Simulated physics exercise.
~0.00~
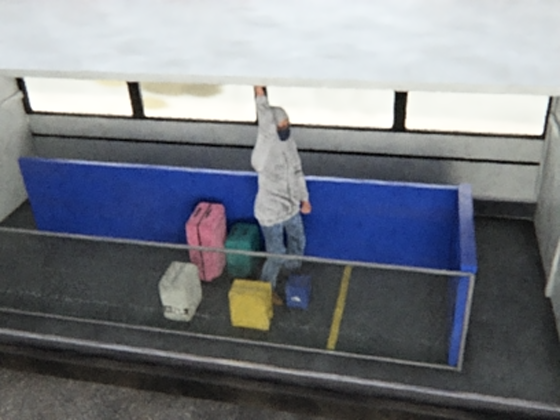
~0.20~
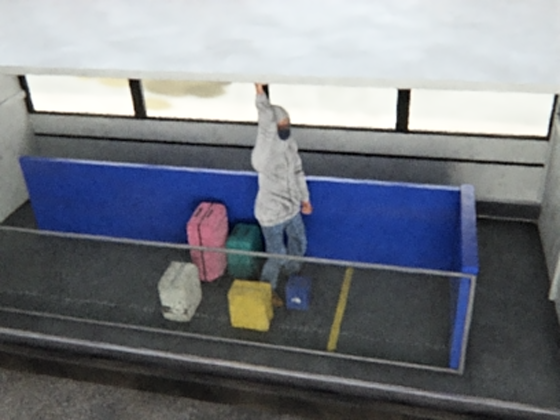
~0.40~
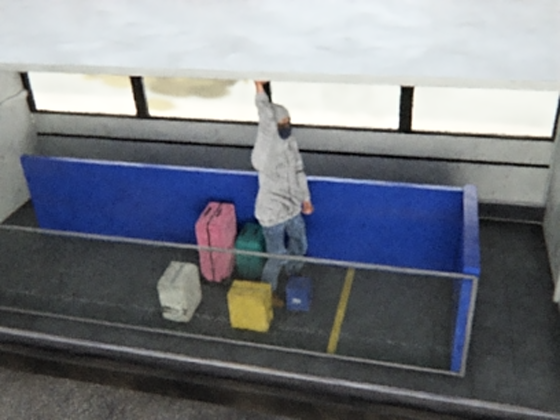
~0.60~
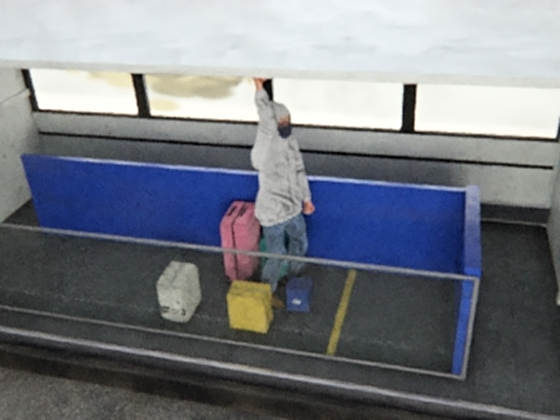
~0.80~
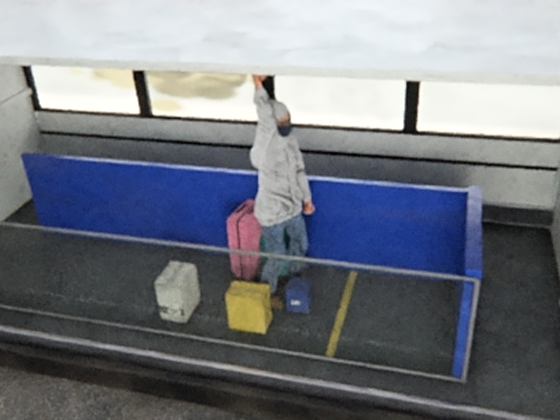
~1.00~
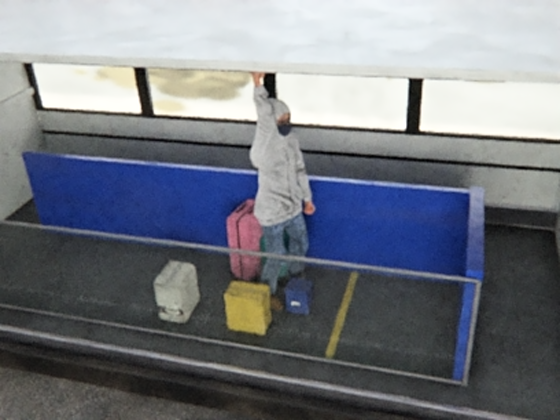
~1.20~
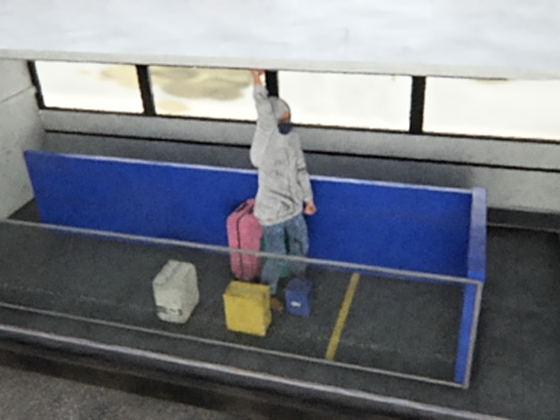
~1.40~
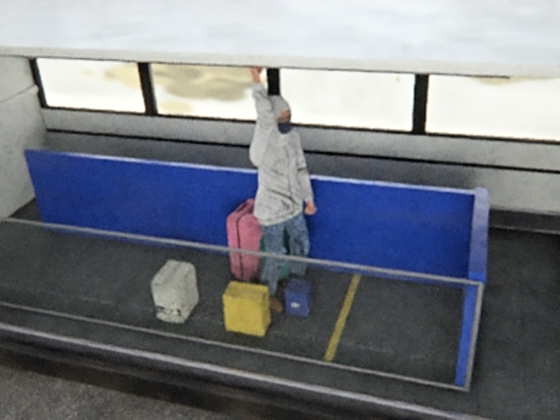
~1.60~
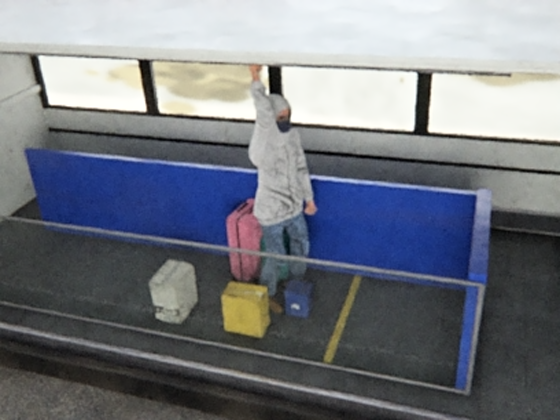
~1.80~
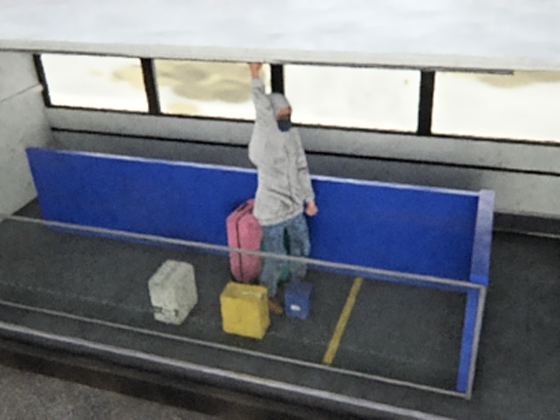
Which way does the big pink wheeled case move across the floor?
The big pink case rolls a short way to the right, towards the standing passenger.
